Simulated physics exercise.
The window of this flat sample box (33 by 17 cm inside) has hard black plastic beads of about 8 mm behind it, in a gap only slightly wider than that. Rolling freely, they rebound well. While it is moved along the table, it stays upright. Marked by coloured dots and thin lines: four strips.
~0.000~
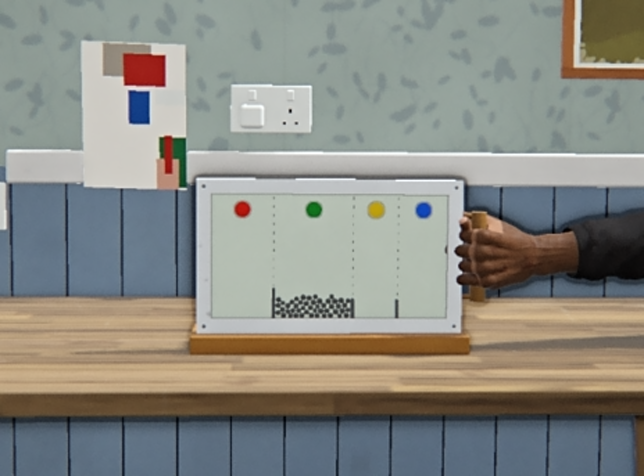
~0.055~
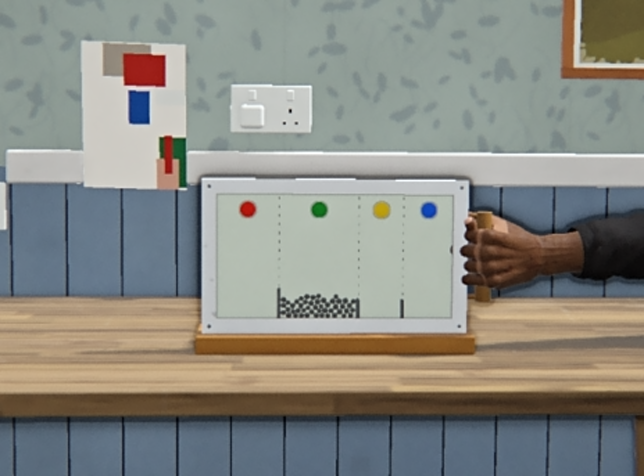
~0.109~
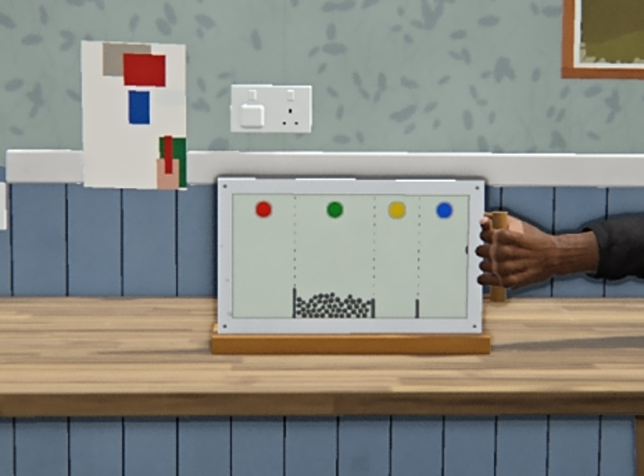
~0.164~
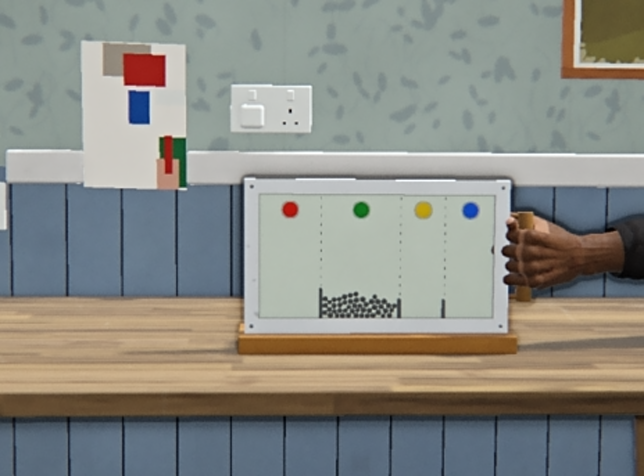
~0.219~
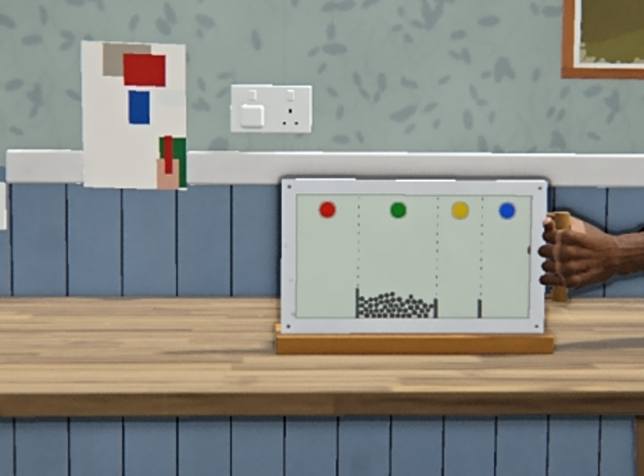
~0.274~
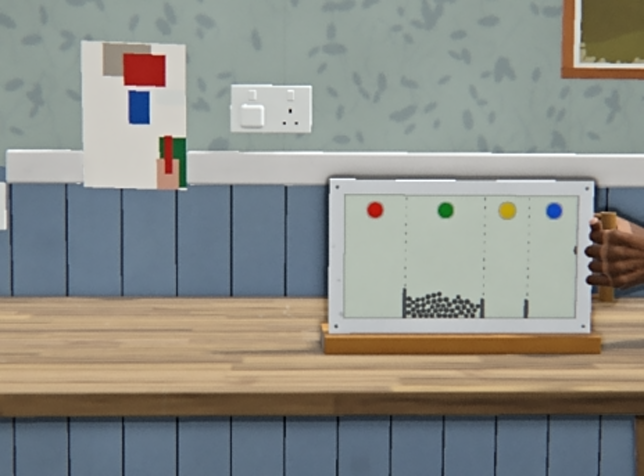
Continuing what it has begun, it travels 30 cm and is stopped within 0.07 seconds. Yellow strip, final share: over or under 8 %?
Over.
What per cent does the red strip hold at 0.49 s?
Some 0 per cent.
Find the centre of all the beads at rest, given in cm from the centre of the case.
Offset approx. 1 cm right, 8 cm below.
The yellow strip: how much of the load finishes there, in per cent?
Around 10 %.
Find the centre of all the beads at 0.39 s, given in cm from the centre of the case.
The middle sits around 1 cm left of it and 7 cm below it.
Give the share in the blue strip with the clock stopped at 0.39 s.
Some 0 per cent.
After 0.39 s, it is 30 cm to the right; the beads' middle is 1 cm left of and 7 cm below the centre; green 100 %.
After 0.49 s, it is 30 cm to the right; the beads' middle is 1 cm right of and 7 cm below the centre; blue 5 %, green 80 %, yellow 10 %.
After 0.64 s, it is 30 cm to the right; the beads' middle is 1 cm right of and 7 cm below the centre; blue 10 %, green 80 %, yellow 10 %.
At rest by 1.5 s, it is 30 cm to the right; red 0 %, blue 10 %, green 80 %, yellow 10 %.
